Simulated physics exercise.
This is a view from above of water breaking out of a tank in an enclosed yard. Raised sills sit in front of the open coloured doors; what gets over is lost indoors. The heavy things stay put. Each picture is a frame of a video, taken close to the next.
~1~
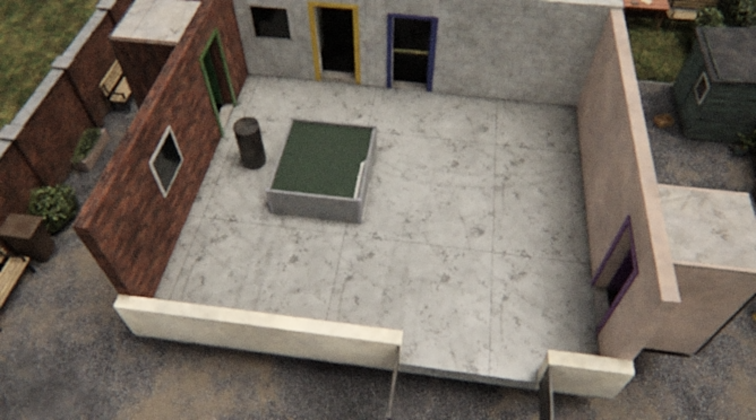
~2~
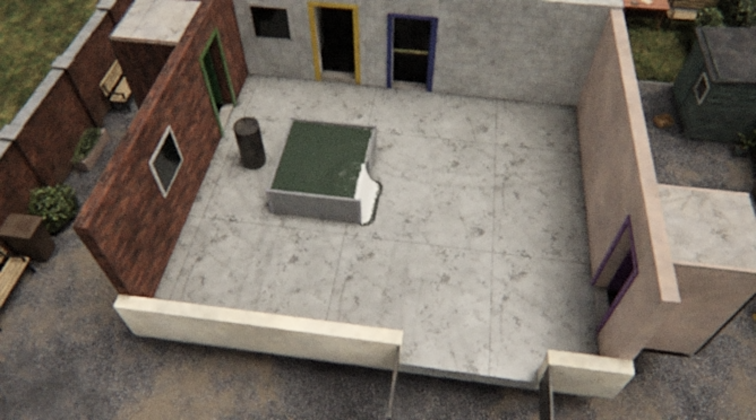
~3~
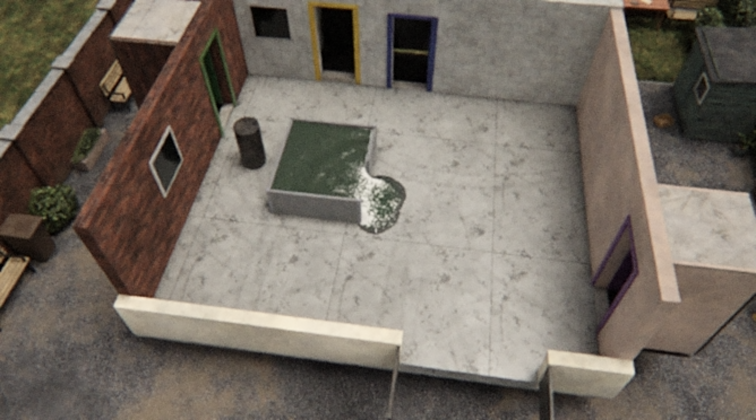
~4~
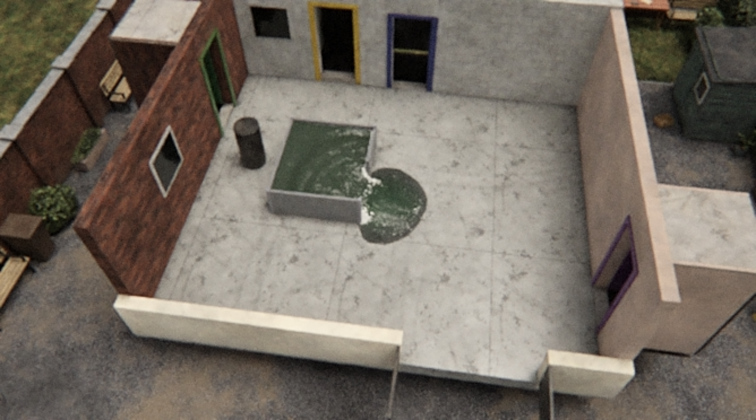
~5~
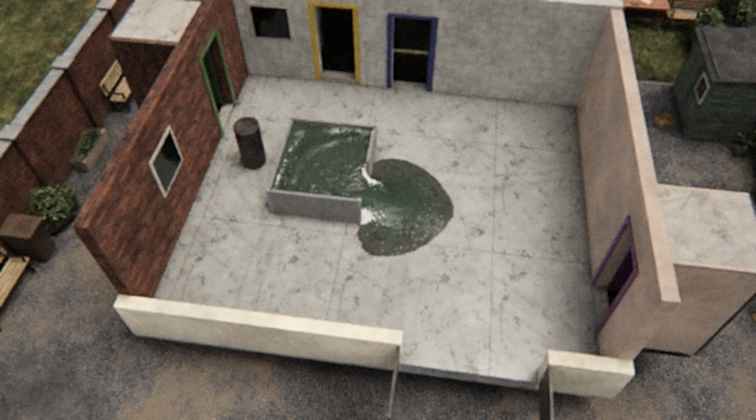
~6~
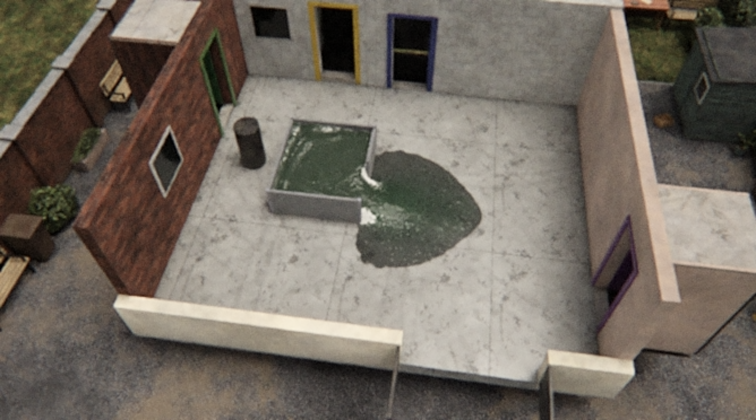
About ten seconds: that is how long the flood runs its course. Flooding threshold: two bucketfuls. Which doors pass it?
At the end, the yellow door respects the limit for sure, the purple door breaks the limit for sure, the green door respects the limit for sure, the blue door respects the limit for sure.
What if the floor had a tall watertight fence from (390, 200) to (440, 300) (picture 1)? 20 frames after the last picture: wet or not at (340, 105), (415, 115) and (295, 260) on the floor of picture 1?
Taking the points in turn, they are high and dry, inundated and high and dry.
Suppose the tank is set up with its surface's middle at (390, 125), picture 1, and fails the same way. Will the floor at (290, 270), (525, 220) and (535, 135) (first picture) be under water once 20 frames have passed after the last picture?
Parched, soaked, soaked.
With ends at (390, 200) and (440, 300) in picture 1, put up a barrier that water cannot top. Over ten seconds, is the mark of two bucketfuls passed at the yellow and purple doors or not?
The yellow one remains below the limit, while the purple one remains below the limit.
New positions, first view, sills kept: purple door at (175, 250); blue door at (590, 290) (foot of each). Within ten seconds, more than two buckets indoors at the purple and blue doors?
The purple door falls short, while the blue door exceeds it.
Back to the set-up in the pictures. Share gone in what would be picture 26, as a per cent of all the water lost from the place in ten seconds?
Around 25 percent.
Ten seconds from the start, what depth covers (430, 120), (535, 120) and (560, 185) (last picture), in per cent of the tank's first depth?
Approx. values, in order: 4 %, 8 %, 10 %.
A moment on, water covers 25 % of the floor; the yellow door not reached, the purple door not reached, the green door not reached, the blue door not reached.
Next, water covers 40 % of the floor; the yellow door not reached, the purple door under two buckets in, the green door not reached, the blue door not reached.
Then, water covers 45 % of the floor; the yellow door not reached, the purple door over two buckets in, the green door not reached, the blue door not reached.
Later, water covers 45 % of the floor; the yellow door not reached, the purple door far over two buckets in, the green door not reached, the blue door wet at the sill, nothing in.
In the end, water covers 60 % of the floor; the yellow door not reached, the purple door far over two buckets in, the green door not reached, the blue door wet at the sill, nothing in.
